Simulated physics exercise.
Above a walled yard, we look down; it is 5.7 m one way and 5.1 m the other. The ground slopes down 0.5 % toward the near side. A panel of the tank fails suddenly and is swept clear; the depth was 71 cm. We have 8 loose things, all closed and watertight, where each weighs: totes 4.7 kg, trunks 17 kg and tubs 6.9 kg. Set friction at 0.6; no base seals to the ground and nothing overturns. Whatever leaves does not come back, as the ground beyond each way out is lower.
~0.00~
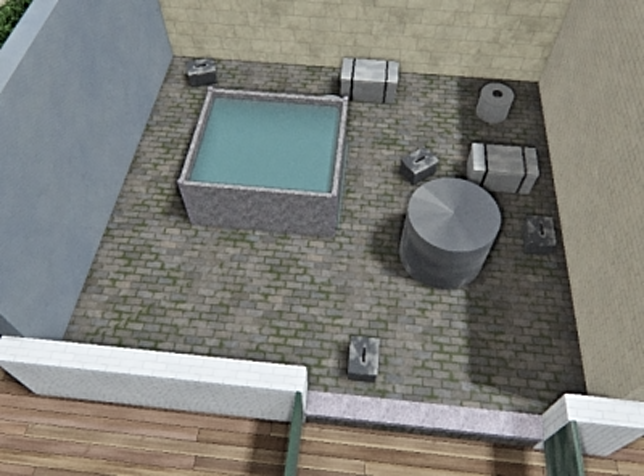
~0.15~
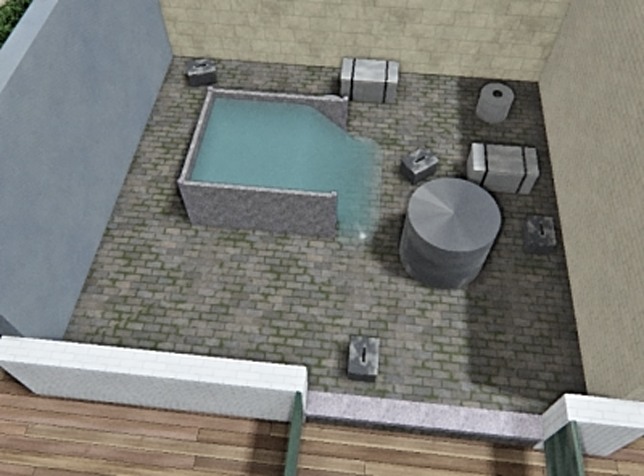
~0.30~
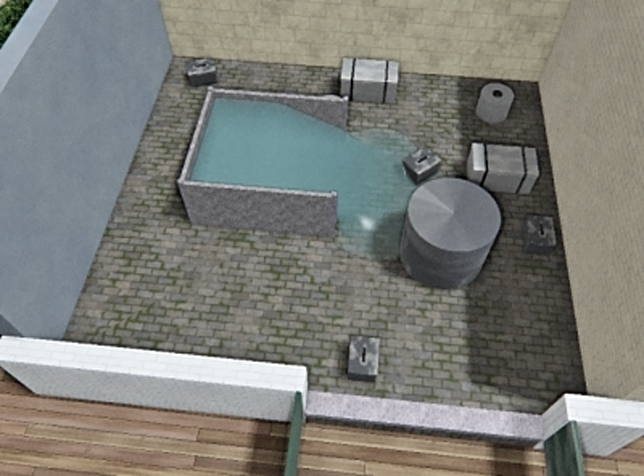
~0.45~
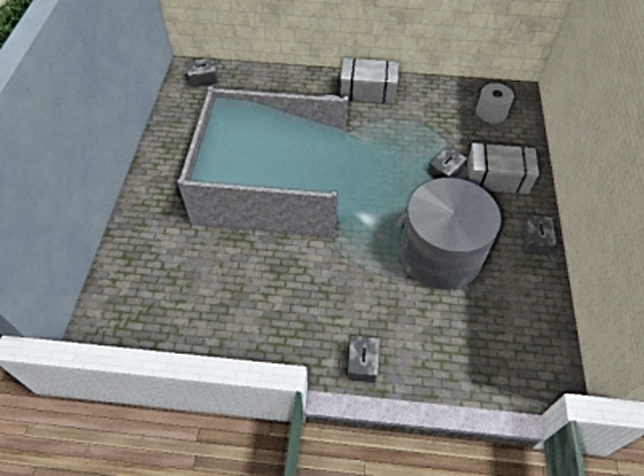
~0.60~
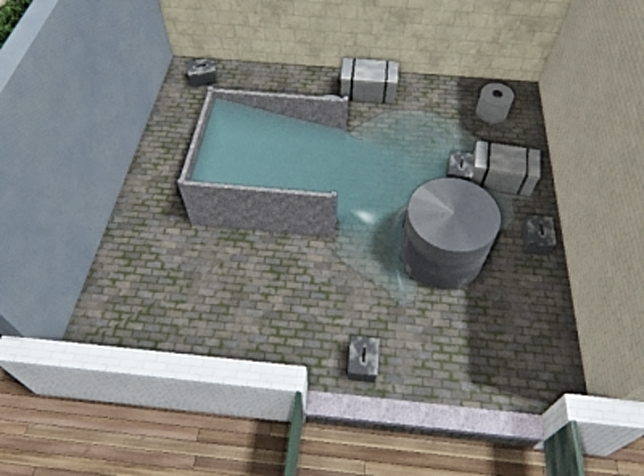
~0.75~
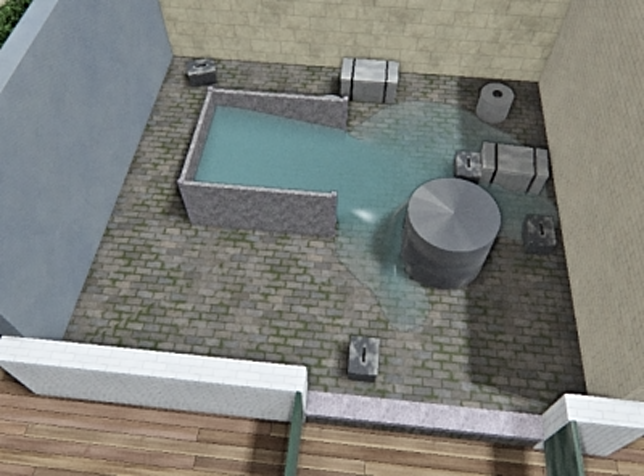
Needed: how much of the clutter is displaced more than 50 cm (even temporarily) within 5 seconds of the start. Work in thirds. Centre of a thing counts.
The share is at least two thirds.
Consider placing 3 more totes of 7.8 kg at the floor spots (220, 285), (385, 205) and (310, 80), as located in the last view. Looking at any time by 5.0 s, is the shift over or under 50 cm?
Reading them off in order: Not beyond, clears the mark, clears the mark.
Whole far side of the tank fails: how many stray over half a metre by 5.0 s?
Then the count would be 6.
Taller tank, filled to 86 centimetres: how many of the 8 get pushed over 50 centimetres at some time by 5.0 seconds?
Result: 7.
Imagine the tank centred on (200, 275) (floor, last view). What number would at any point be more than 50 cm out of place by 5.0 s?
Result: 5.
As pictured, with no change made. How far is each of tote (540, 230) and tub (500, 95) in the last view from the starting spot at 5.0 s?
The first one washed out, the second one 200 cm.
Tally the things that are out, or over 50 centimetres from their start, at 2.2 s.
At that time I count 4.
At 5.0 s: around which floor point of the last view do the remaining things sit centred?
The centre sits near (307, 163).
After 1.1 s 1 of 8 are over 50 cm from their spots; 1 afloat.
After 2.2 s 4 of 8 are over 50 cm from their spots; 3 afloat.
After 3.5 s 5 of 8 are over 50 cm from their spots; 3 afloat.
After 5.0 s 7 of 8 are over 50 cm from their spots, and 7 have been at some point; 6 afloat.
